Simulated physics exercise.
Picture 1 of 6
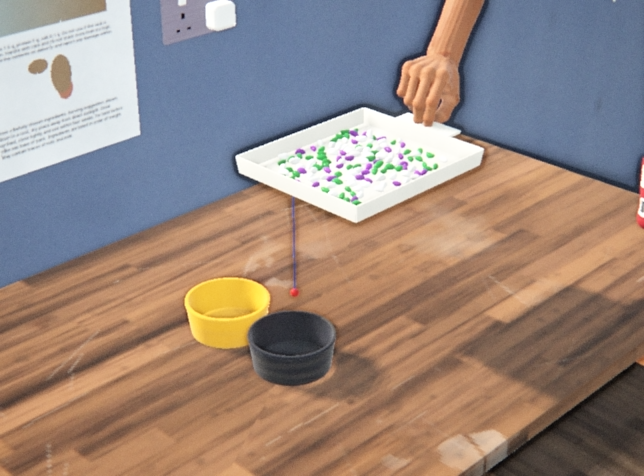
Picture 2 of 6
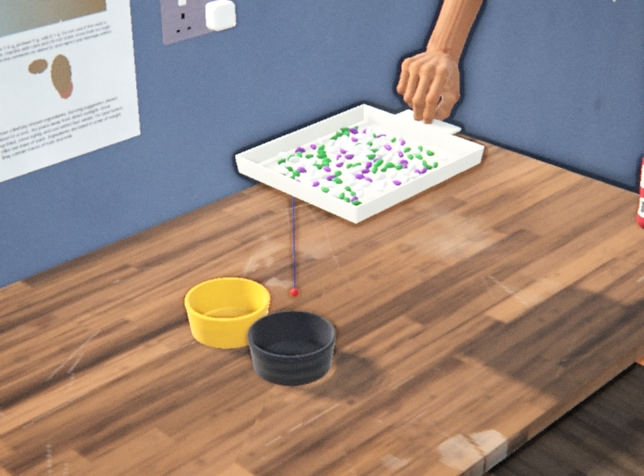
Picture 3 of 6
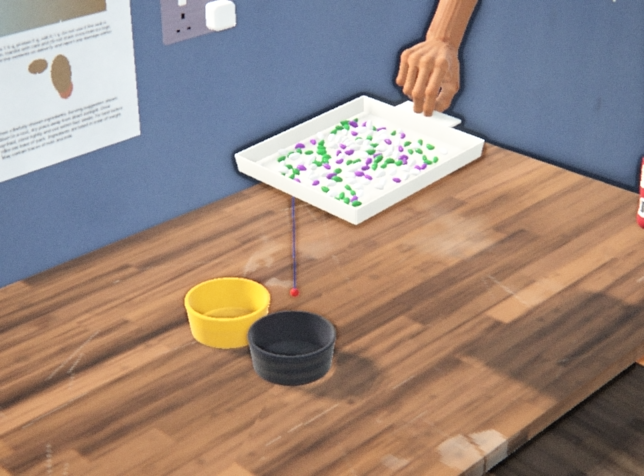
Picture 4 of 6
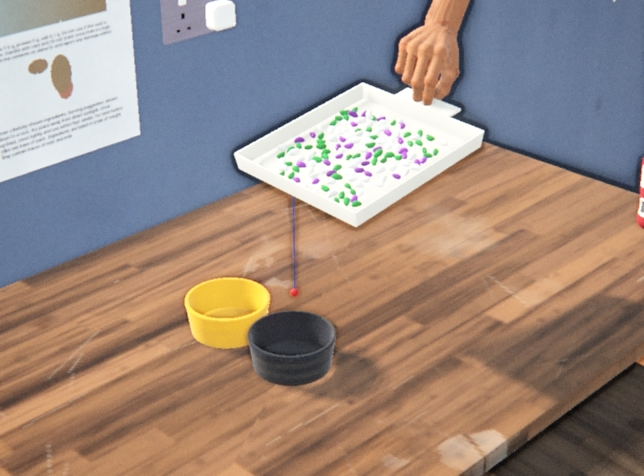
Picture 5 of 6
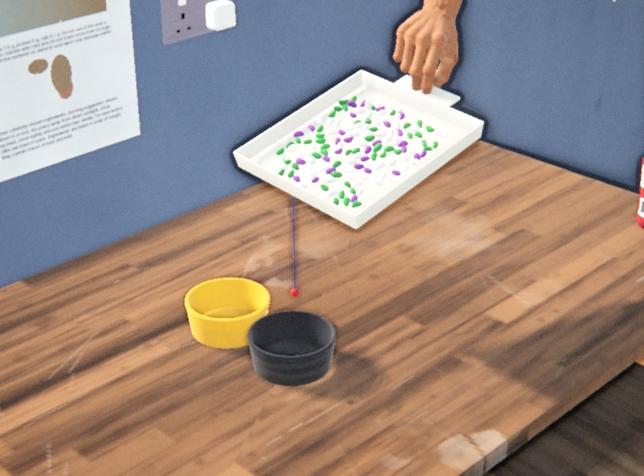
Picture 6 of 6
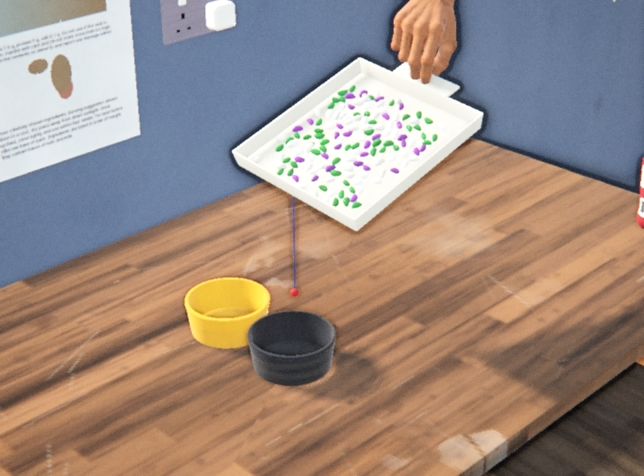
At the start, a hand holds a nearly level white tray of green, purple and white jelly beans above a wooden table with one yellow and one black dish. The hand then gradually tilts the tray, raising its far side, while the red bead hangs still on its thread.
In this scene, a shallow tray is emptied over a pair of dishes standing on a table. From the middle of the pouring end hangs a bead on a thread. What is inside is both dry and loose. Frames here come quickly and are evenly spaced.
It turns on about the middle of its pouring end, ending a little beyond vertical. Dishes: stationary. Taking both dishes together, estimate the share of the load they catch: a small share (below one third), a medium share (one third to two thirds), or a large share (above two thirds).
They catch a medium share of it.
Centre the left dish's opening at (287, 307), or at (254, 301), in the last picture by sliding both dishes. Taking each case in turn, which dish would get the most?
On the first try it would be the one on the right, and on the second the one on the right.
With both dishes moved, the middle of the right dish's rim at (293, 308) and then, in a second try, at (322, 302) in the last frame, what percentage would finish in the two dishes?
About 10% on the first try and 0% on the second.
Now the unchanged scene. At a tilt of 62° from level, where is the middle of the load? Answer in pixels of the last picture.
The middle of the pieces shows up near (330, 178).
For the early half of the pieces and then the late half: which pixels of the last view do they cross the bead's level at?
At (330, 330) for the first part, then at (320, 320) for the others.
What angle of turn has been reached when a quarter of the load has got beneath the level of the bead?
The angle is around 110°.
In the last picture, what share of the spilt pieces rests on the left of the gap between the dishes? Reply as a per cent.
I make it about 10 percent or so.
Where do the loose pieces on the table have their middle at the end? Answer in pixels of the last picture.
Its middle is at roughly (355, 380).
Soon, tray tipped steeply; all on the tray.
A while on, tray tipped past a quarter turn; most on the tray; a small part in the right dish; a small part outside both; a small part in the air.
Towards the end, tray tipped past a quarter turn; about half in the right dish; about half outside both.
Finally, tray tipped past a quarter turn; about half in the right dish; none in the left dish; about half outside both.
